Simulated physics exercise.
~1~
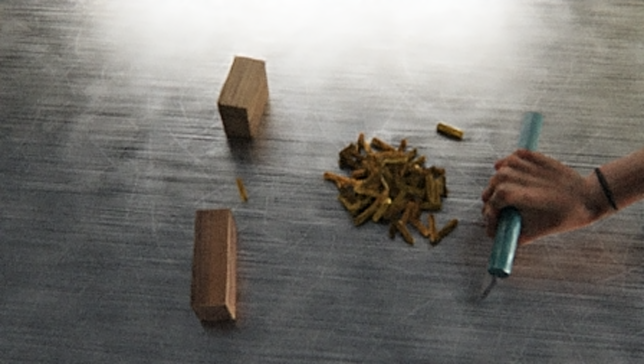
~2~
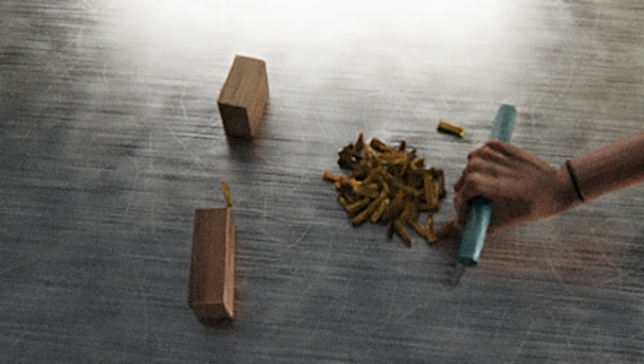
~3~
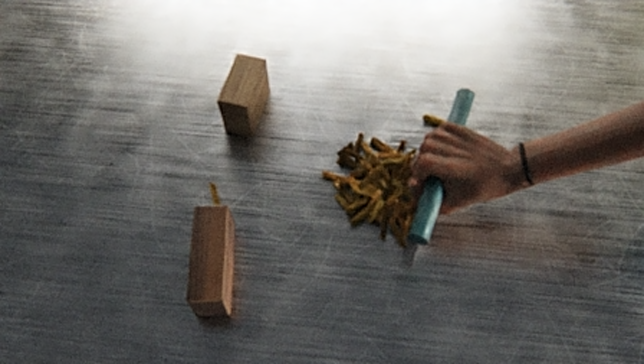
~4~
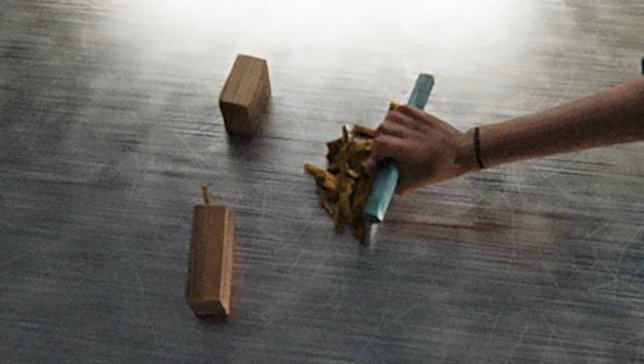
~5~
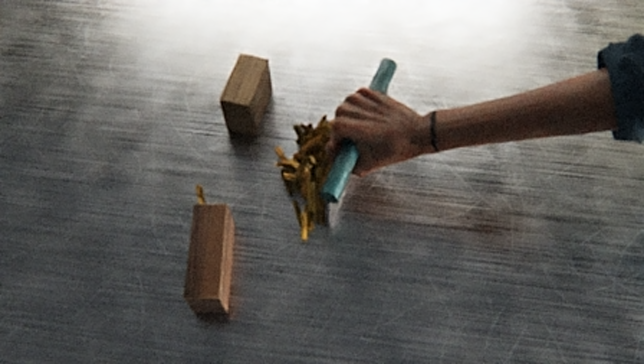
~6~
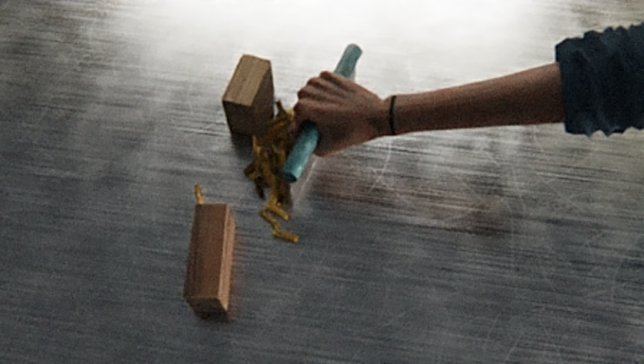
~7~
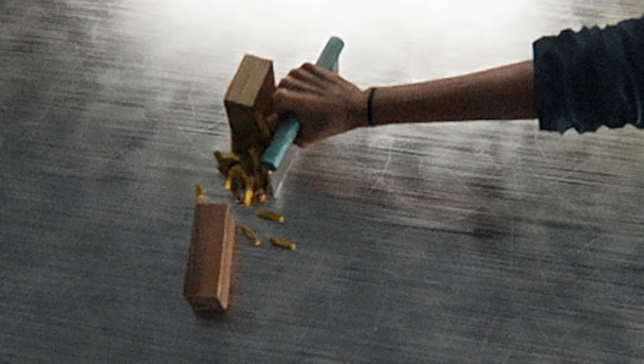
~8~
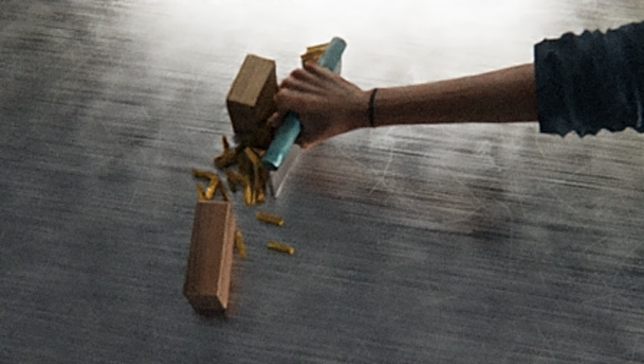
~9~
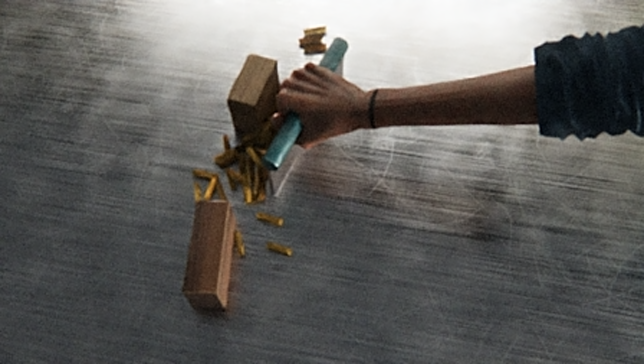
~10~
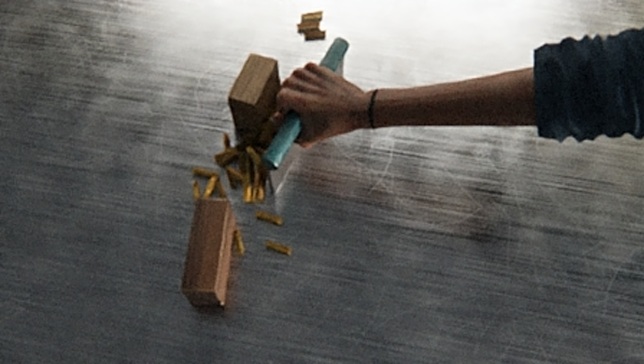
A hand sweeps dry pasta left with a scraper until it jams between two blocks.
